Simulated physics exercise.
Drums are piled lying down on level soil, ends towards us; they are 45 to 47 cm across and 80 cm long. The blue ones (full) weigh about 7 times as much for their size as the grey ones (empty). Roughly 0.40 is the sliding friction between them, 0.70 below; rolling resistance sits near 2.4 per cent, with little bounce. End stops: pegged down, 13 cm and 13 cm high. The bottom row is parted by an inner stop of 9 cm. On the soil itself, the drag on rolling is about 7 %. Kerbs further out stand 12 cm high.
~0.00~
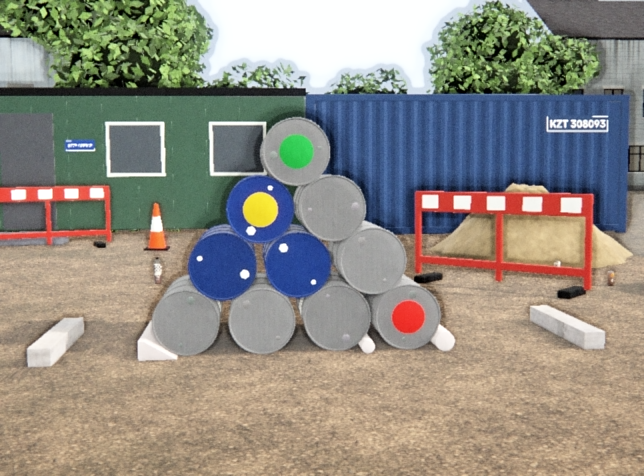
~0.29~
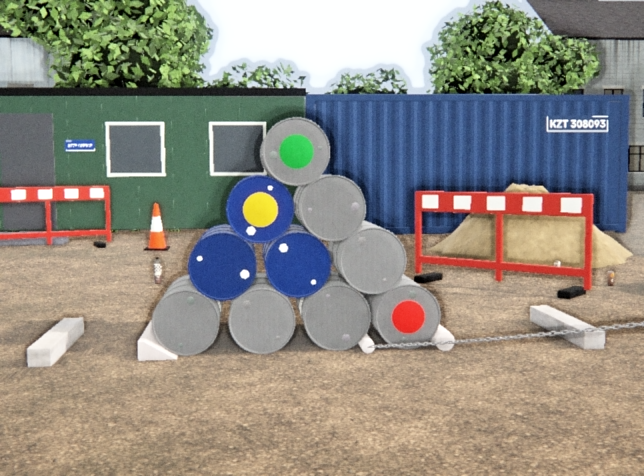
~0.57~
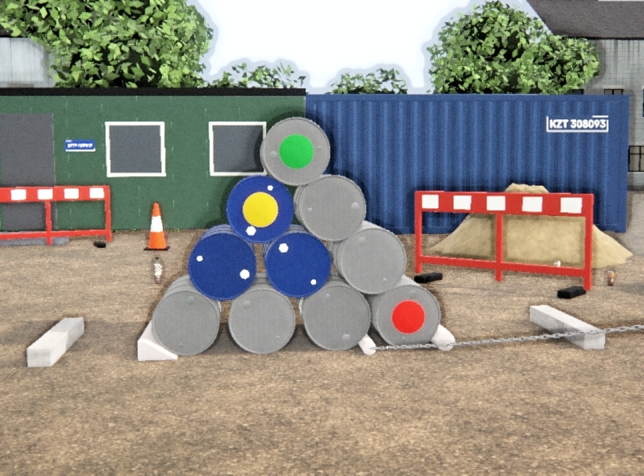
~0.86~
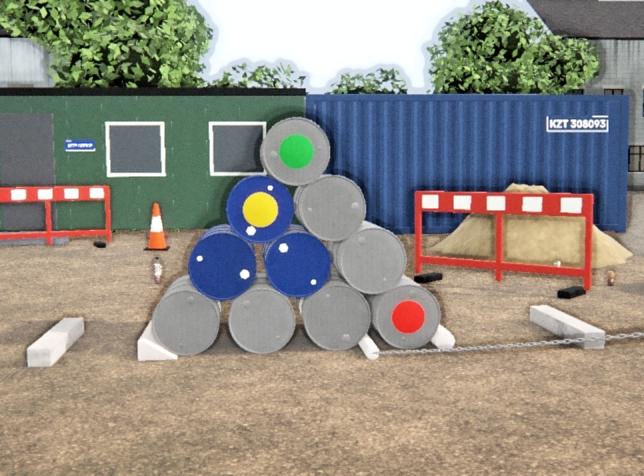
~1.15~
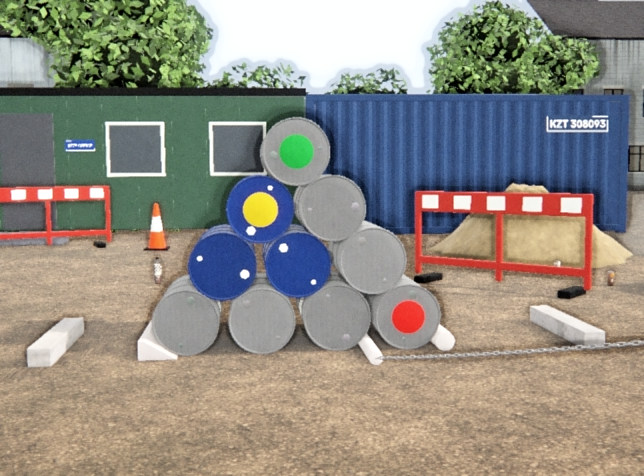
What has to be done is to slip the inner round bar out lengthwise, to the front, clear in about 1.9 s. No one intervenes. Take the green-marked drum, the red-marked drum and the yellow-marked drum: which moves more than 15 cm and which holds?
The green-marked drum holds; the red-marked drum holds; the yellow-marked drum holds.
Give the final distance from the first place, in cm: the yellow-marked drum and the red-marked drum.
Yellow-marked drum: 0, red-marked drum: 0.
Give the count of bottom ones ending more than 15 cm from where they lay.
0.
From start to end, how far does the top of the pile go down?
Roughly 0 cm lower.
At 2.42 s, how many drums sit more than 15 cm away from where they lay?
0 at that time.
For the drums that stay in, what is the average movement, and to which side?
Their average shift is around 0 centimetres to the right.
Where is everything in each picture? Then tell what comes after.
In the first picture, 10 drums (3 blue), 4 on the base, highest (296, 152); green (296, 152), red (408, 317), yellow (260, 210); left chock (13 cm) (142, 342); right round bar (13 cm) (445, 332); inner round bar (9 cm) (368, 340); kerbs (42, 346) and (590, 329).
The inner round bar has not moved yet, at (368, 340); the rest still, in the second picture.
The inner round bar is 5 cm out, at (370, 342); the rest still; bottom ones (186, 323) (262, 321) (337, 318) (408, 317), in the third picture.
The inner round bar is 18 cm out, at (373, 347); the rest still, in the fourth picture.
The inner round bar is 32 cm out, at (376, 351); the rest still; green (296, 152), red (408, 317), yellow (260, 210), in the fifth picture.
After 2.42 s, 0 now displaced over 15 cm; green in place; red in place; yellow in place.
After 2.60 s, 0 now displaced over 15 cm; green in place; red in place; yellow in place.
All still by 2.9 s, 0 moved over 15 cm; not one over the kerbs; green in place; red in place; yellow in place; top of the pile 1.6 m high, from 1.6 m.
